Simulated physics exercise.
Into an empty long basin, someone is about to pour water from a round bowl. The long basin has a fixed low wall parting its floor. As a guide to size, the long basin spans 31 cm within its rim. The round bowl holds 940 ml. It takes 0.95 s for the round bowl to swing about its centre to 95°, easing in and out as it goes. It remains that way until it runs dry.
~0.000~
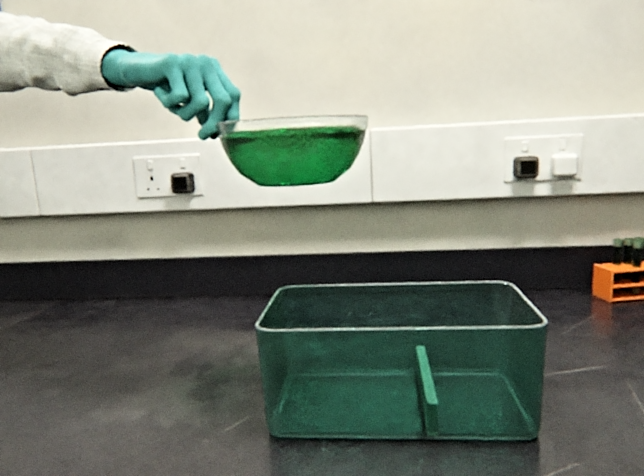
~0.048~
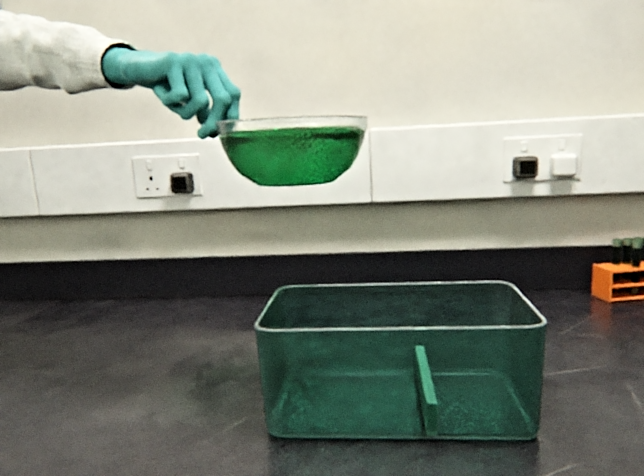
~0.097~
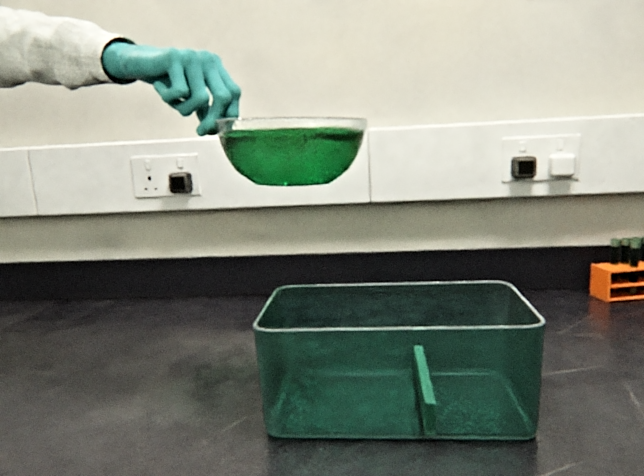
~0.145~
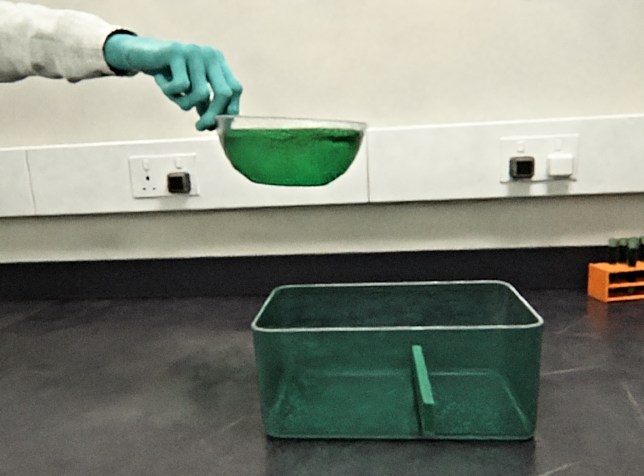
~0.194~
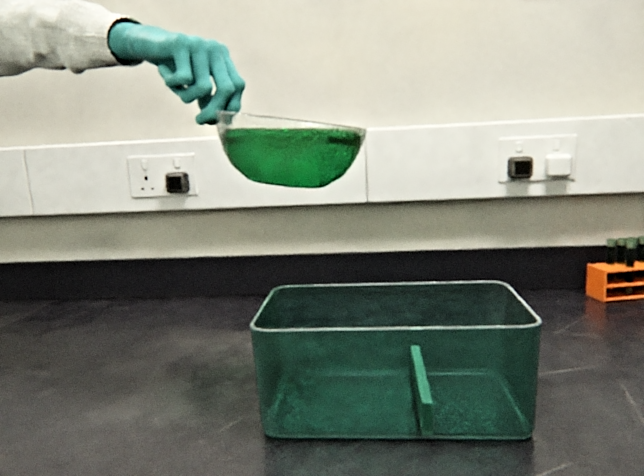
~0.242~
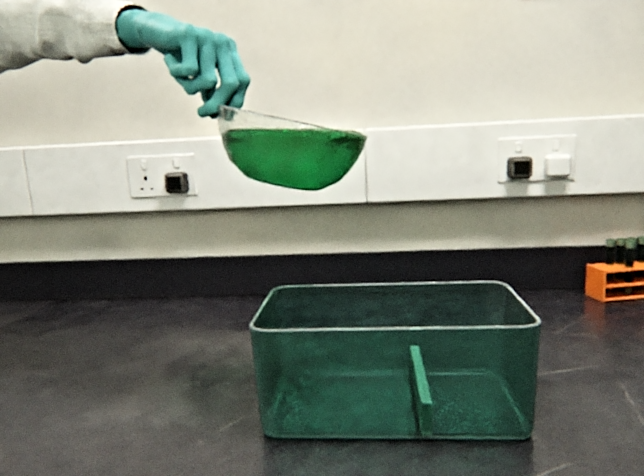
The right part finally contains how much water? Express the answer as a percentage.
About 60 in every hundred parts.
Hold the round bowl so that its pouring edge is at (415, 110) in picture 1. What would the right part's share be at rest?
65 %.
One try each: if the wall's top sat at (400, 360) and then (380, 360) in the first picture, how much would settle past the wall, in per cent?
The first gives near 85 per cent and the second near 90 per cent.
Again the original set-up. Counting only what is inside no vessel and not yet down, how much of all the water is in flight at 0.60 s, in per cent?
Roughly 46 %.
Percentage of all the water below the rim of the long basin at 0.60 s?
I reckon close to 16 percent of it.
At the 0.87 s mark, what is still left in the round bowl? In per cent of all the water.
Roughly 3 percent remains.
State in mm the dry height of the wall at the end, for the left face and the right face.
Noted: Left near 28 mm, right near 8 mm.
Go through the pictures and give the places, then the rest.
Tilt 0°; pouring edge (367, 118); surface from (226, 135) to (365, 127); the long basin's rim runs from (269, 307) to (528, 302); the wall's top is at (426, 372), in the first picture.
Tilt 1°; pouring edge (367, 119); surface from (226, 134) to (364, 128), in the second picture.
Tilt 2°; pouring edge (366, 121); surface from (225, 133) to (363, 129), in the third picture.
Tilt 5°; pouring edge (366, 125); surface from (224, 132) to (362, 131), in the fourth picture.
Tilt 9°; pouring edge (366, 131); surface from (225, 131) to (363, 132), in the fifth picture.
Tilt 14°; pouring edge (367, 138); surface from (227, 132) to (366, 133), in the sixth picture.
After 0.60 s the tilt is 67° and 36 per cent is still to pour, 3 is left of the wall and 14 right of it.
After 0.87 s the tilt is 93° and 3 per cent is still to pour, 22 is left of the wall and 65 right of it.
After 1.15 s the tilt is 95° and 0 per cent is still to pour, 36 is left of the wall and 63 right of it.
After 1.45 s the tilt is 95° and 0 per cent is still to pour, 38 is left of the wall and 61 right of it.
In the end 39 per cent lies left of the wall, 60 right of it and 1 outside.
